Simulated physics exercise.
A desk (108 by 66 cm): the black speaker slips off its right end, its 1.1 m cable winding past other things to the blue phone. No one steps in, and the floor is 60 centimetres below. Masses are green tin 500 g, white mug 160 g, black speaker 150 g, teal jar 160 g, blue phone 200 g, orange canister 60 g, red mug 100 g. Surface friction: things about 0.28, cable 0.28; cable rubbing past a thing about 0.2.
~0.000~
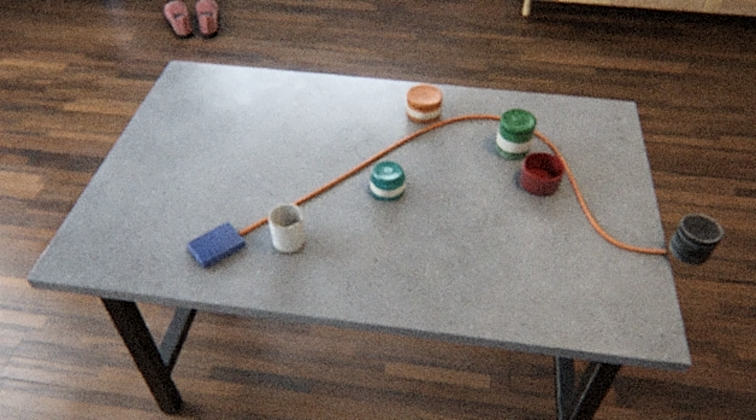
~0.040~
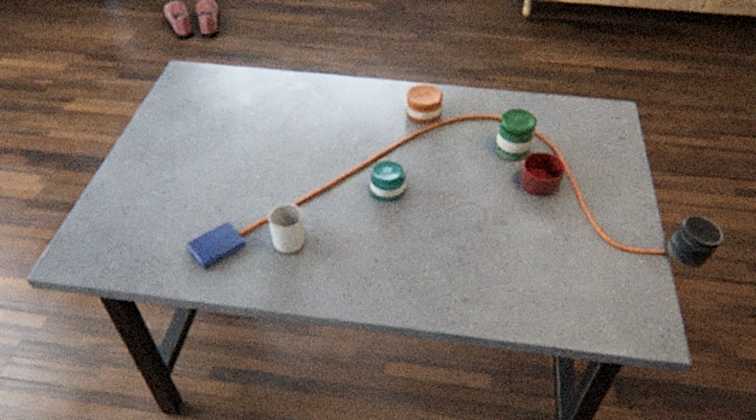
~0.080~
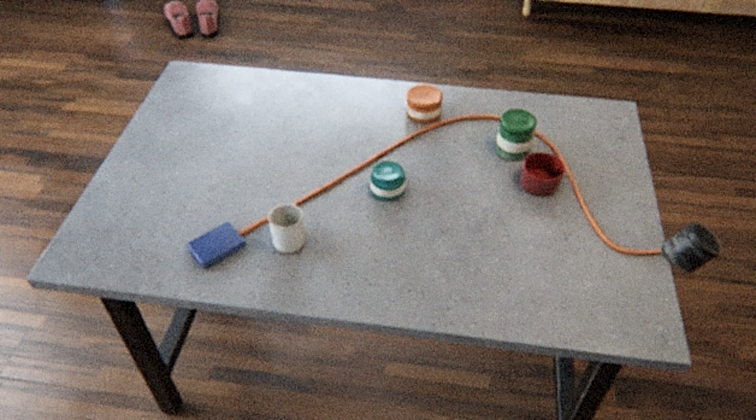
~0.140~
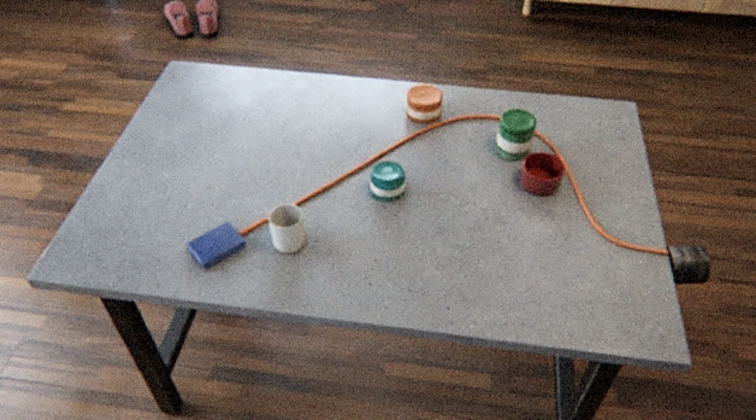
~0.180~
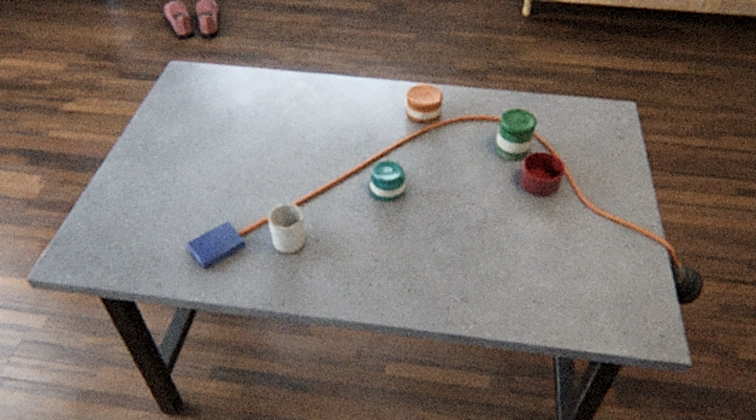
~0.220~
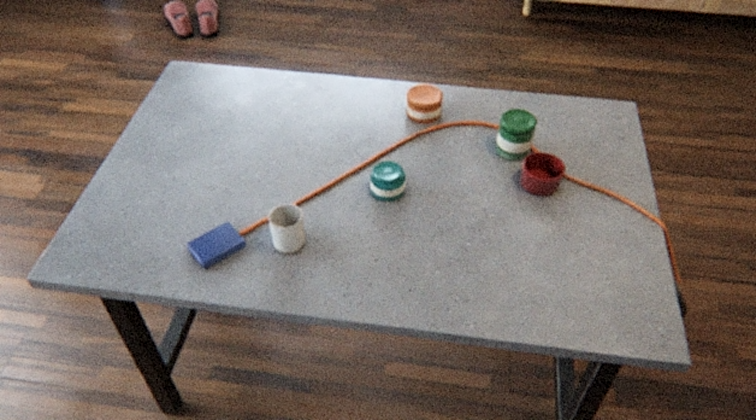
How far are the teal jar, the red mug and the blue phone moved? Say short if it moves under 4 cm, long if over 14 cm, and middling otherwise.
Outcome: The teal jar barely relocates, the red mug barely relocates, the blue phone relocates substantially.
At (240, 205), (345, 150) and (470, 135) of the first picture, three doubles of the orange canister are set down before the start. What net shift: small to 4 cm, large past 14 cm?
Going one by one, I'd say a short shift, then a short shift, then a long shift.
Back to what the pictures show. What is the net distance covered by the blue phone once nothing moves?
The blue phone ends up roughly 30 cm from where it started.
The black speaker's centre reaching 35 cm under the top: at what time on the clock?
Roughly 0.48 s.
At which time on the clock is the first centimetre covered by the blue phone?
Estimate for the blue phone: Near 0.32 seconds.
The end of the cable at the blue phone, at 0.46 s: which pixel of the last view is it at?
Roughly (277, 223).
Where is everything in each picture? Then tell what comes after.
The first frame shows teal jar (388, 170); red mug (544, 166); blue phone (216, 242); cable runs through (604, 235) (469, 117) (382, 154).
The second frame shows black speaker (702, 229); cable runs through (603, 235) (469, 117).
The third frame shows black speaker (693, 247); cable runs through (602, 235) (469, 117).
The fourth frame shows black speaker (686, 265); cable runs through (605, 234) (469, 117).
The fifth frame shows black speaker (677, 282); cable runs through (631, 226) (469, 118).
The sixth frame shows teal jar (388, 170); red mug (544, 166); blue phone (216, 242); cable runs through (665, 228) (473, 123) (382, 153).
By 0.5 s, the cable's tail end at (277, 223); blue phone 7 cm off its start, black speaker over the edge, green tin 2 cm off its start.
By 0.7 s, the cable's tail end at (315, 199); blue phone 16 cm off its start, black speaker over the edge, green tin 2 cm off its start.
By 1.0 s, the cable's tail end at (368, 182); blue phone 26 cm off its start at (347, 185), black speaker over the edge, green tin 2 cm off its start at (521, 125).
By 1.2 s, the cable's tail end at (374, 181); blue phone 28 cm off its start, teal jar 1 cm off its start, black speaker over the edge.
By 2.4 s, the cable's tail end at (374, 181); blue phone 28 cm off its start at (352, 182), teal jar 1 cm off its start at (395, 172), red mug 0 cm off its start at (544, 166), black speaker over the edge.
